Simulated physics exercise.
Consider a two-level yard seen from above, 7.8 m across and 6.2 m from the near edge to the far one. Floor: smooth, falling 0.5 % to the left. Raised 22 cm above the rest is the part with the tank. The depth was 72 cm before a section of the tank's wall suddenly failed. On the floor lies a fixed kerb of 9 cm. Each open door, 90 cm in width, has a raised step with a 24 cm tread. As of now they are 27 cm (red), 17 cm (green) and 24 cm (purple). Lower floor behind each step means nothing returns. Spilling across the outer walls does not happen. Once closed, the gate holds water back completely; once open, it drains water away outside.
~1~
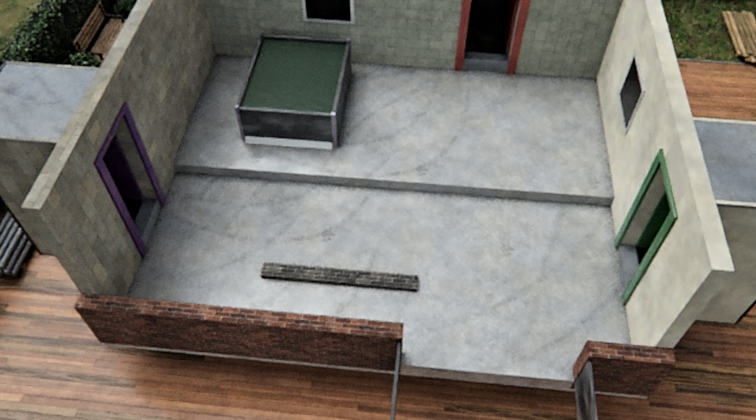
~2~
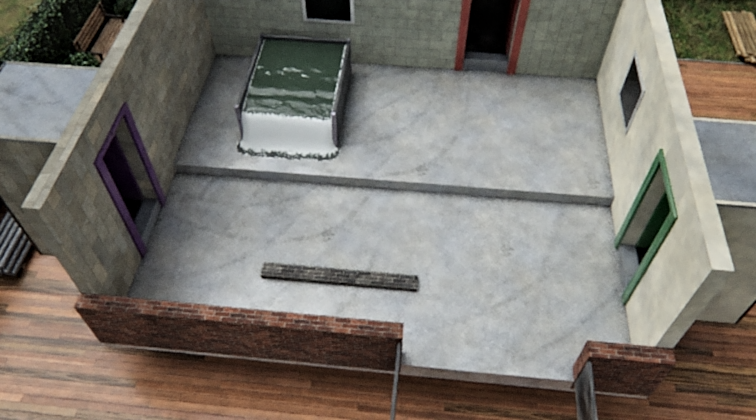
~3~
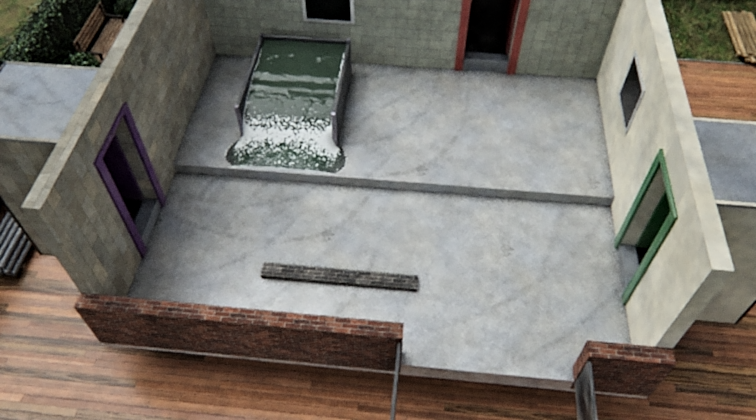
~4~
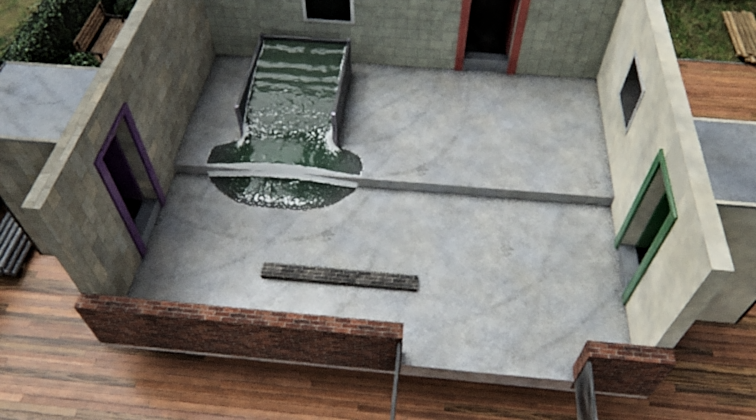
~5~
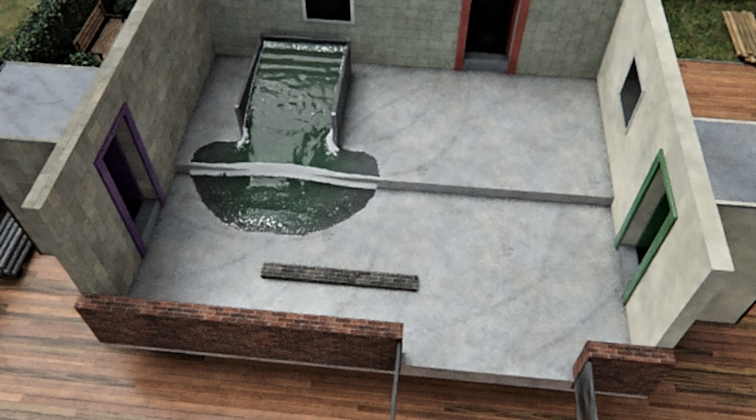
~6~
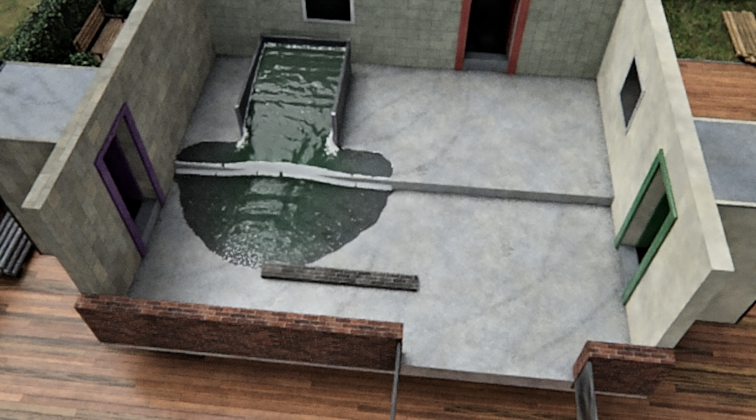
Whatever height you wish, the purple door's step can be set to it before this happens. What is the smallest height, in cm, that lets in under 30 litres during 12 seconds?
12 cm.
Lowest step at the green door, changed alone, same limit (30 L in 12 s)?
Green: Roughly 8.0 cm.
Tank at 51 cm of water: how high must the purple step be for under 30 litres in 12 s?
Roughly 8.0 cm high.
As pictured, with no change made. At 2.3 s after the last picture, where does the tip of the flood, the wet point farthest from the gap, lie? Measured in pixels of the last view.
Pixel: About (545, 363).
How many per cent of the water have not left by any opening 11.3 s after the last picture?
Around 78 percent is still there.
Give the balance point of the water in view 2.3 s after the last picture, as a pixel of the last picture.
Centre of mass: About (277, 236) px.
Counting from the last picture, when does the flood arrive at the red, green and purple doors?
Red not in the 12 s, green 3.6 s, purple 0.3 s.
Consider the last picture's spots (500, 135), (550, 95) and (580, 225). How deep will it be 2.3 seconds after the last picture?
About 0, 0 and 0 cm.
Then, 0.7 s after the last picture water covers 30 % of the floor, deepest (28 cm) near (268, 150); 11 cm at the purple door, 0 litres in over its 24 cm step.
Then, 2.3 s after the last picture water covers 45 % of the floor, deepest (32 cm) near (117, 322); 15 cm at the purple door, 0 litres in over its 24 cm step.
Then, 11.3 s after the last picture water covers 55 % of the floor, deepest (10 cm) near (316, 269); 8 cm at the purple door, 0 litres in over its 24 cm step.
At the purple door as built, the water peaked near 20 cm, 2.7 s after the last picture.
With a step of 11 cm, 42 litres would have come in within the 12 s; with 13 cm, 21 litres. So under 30 litres takes about 12 cm.
